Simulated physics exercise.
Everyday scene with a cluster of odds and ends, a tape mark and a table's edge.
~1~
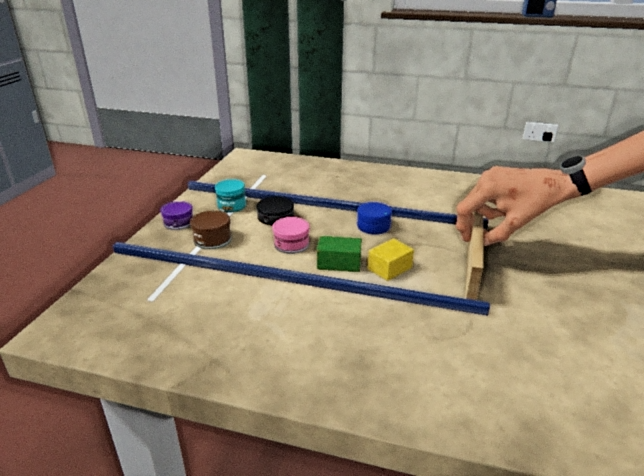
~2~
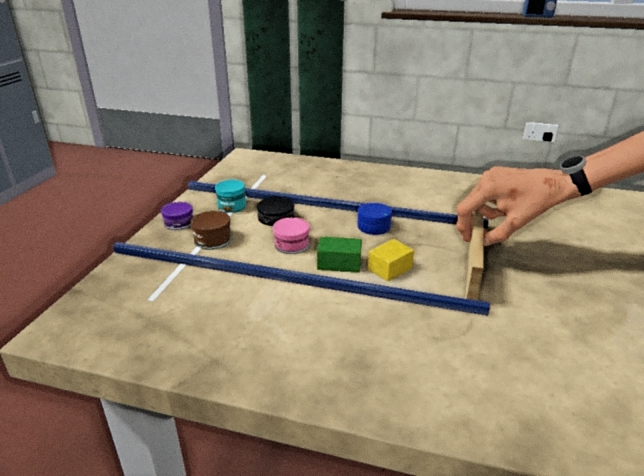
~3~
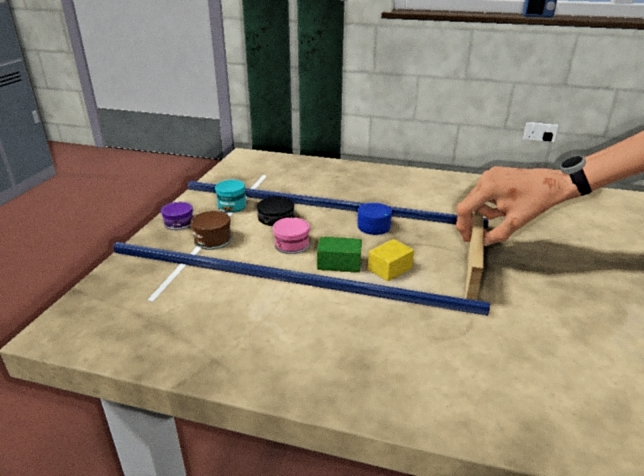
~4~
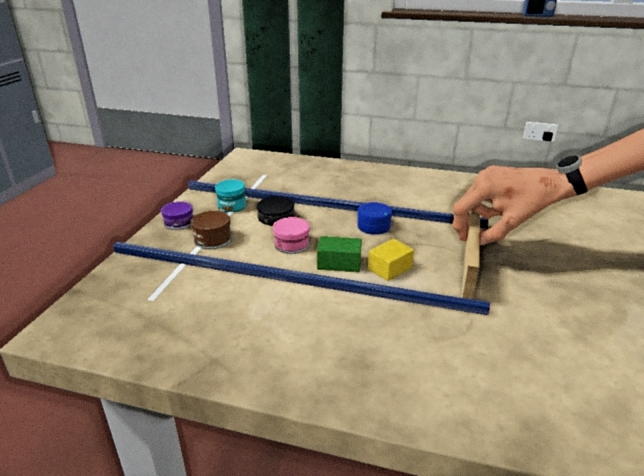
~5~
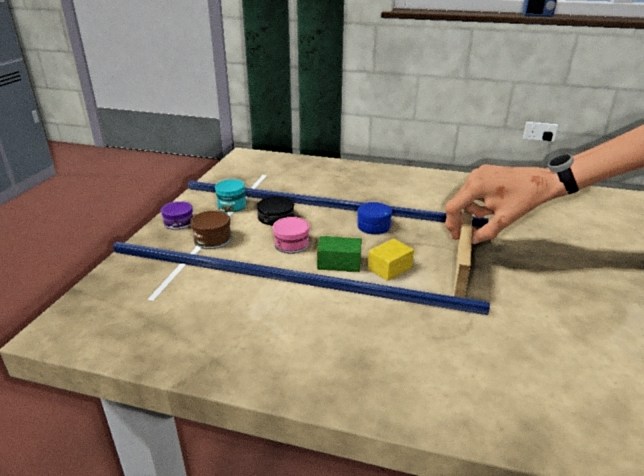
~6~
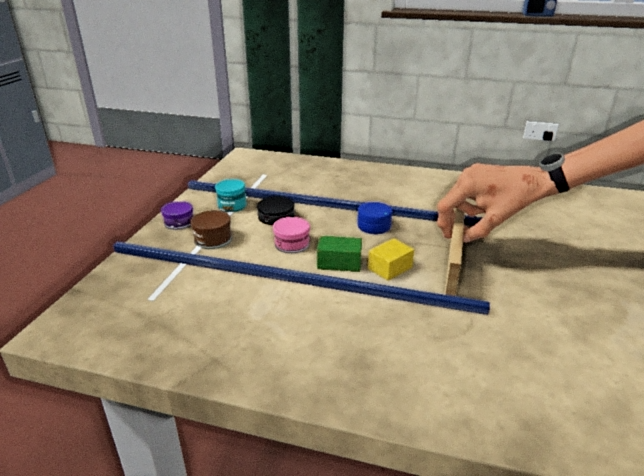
A hand wearing a dark watch holds an upright wooden board at the right end of two blue rails on a pale tabletop, seen from above at an angle in a block-walled room. Between the rails sit purple, turquoise, brown, black, pink and blue round pieces, plus green and yellow blocks, with white tape at left. The hand stays nearly still, then slides the board slightly left, while the objects and camera remain still.
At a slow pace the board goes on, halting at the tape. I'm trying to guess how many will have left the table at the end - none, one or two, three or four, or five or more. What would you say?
There will be one or two losses over the edge.
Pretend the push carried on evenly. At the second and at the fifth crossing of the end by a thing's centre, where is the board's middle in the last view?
The first puts it near (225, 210), the next near (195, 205).
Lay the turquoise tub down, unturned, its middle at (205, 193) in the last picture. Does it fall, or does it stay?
Here the turquoise tub sits tight.
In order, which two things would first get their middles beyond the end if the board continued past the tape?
Earliest first - brown tin, purple pot.
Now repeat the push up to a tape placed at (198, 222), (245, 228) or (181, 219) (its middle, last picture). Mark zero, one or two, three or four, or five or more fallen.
Going through the tapes in order, the count is just one or two, then none, then at least five.
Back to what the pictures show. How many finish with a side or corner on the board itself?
The count comes out at 3.
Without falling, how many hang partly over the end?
0.
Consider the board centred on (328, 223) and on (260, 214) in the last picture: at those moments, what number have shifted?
It comes to 4 for the first spot, 8 for the other.
Soon after, none off yet; purple pot at rest near (178, 215); turquoise tub at rest near (231, 196); brown tin at rest near (212, 230).
Then, none off yet; purple pot moved a little near (170, 210); turquoise tub moved a little near (223, 190); brown tin moved about its own width near (164, 224).
At rest, the number that fall off is one or two; fallen, brown tin and purple pot.
